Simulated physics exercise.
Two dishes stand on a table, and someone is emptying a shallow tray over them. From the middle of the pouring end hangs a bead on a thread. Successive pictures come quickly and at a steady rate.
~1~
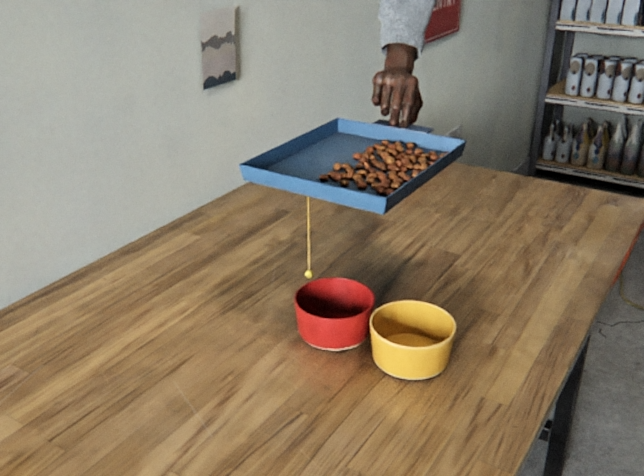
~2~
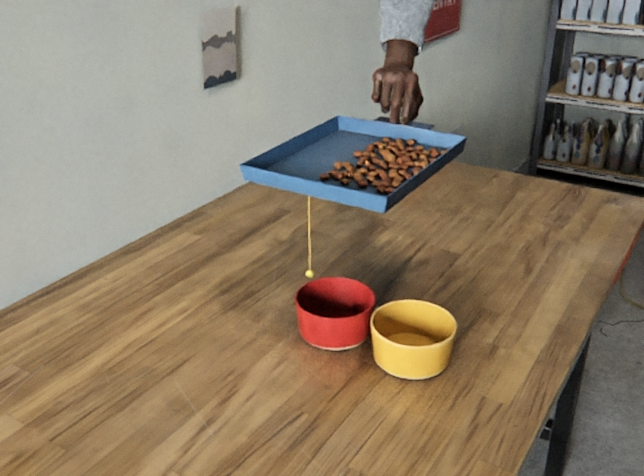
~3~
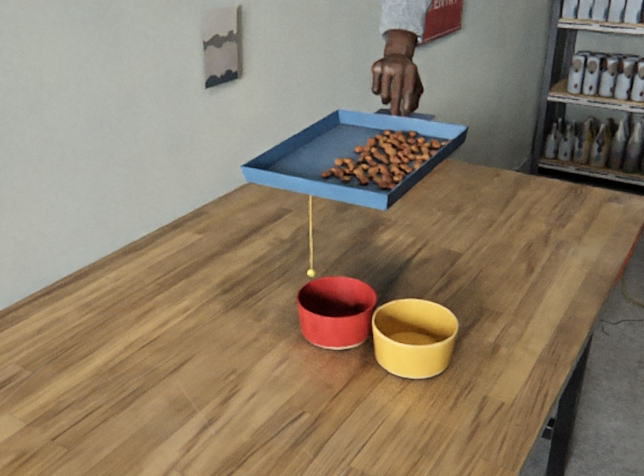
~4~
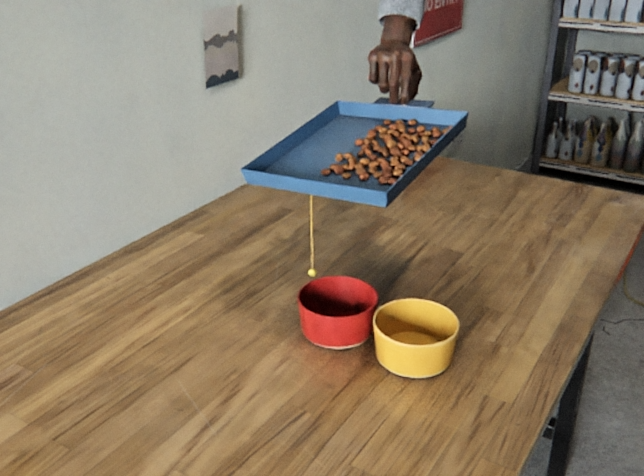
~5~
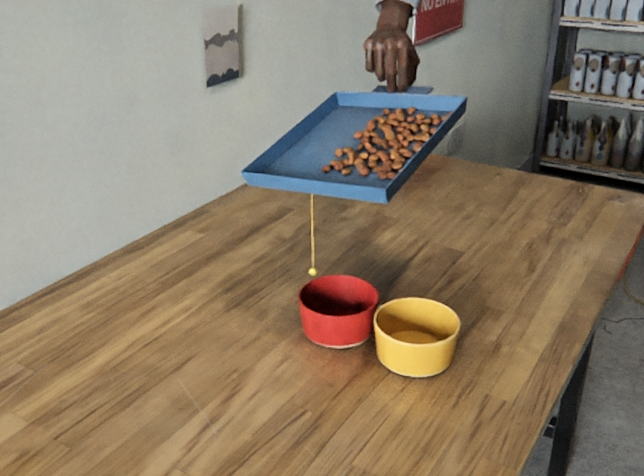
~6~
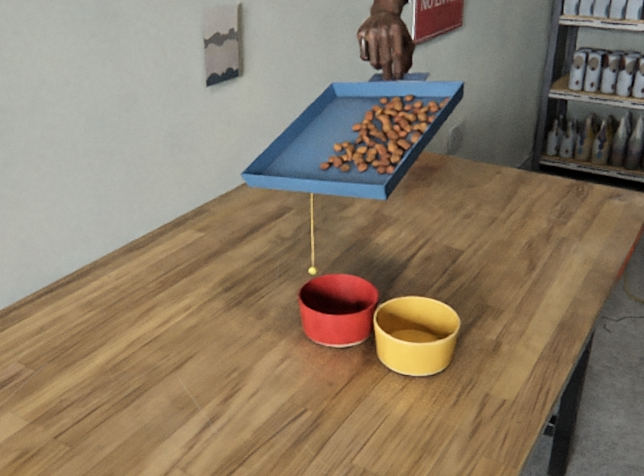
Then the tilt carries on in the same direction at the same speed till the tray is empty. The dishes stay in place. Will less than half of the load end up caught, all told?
Yes, only the minority of it is caught.
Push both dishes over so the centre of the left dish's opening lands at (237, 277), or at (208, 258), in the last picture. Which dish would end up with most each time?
The first time it is the dish to the left, and the second time it is the dish to the right.
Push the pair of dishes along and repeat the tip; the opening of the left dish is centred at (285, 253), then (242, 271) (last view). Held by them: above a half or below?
At place one a lesser share; at place two the greater share.
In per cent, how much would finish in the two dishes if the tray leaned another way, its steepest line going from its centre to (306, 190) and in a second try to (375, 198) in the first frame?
Lab note: Try one about 10 %, try two 50 %.
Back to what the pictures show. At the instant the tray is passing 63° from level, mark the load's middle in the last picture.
The middle of the pieces sits at roughly (284, 180).
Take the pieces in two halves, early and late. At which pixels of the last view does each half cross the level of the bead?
The opening half passes (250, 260), the closing half (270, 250).
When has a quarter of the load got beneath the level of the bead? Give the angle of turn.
The angle is roughly 80° at that point.
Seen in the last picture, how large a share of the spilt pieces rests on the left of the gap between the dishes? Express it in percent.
Looks like close to 100 per cent of it.
Shortly afterwards, tray tipped steeply; all but a few on the tray; only a few in the air.
Next, tray tipped past a quarter turn; near a third on the tray; near half outside both; a little in the air.
Some moments later, tray tipped past a quarter turn; the whole lot outside both.
In the end, tray tipped past a quarter turn; none at all in the right dish; none at all in the left dish; the whole lot outside both.
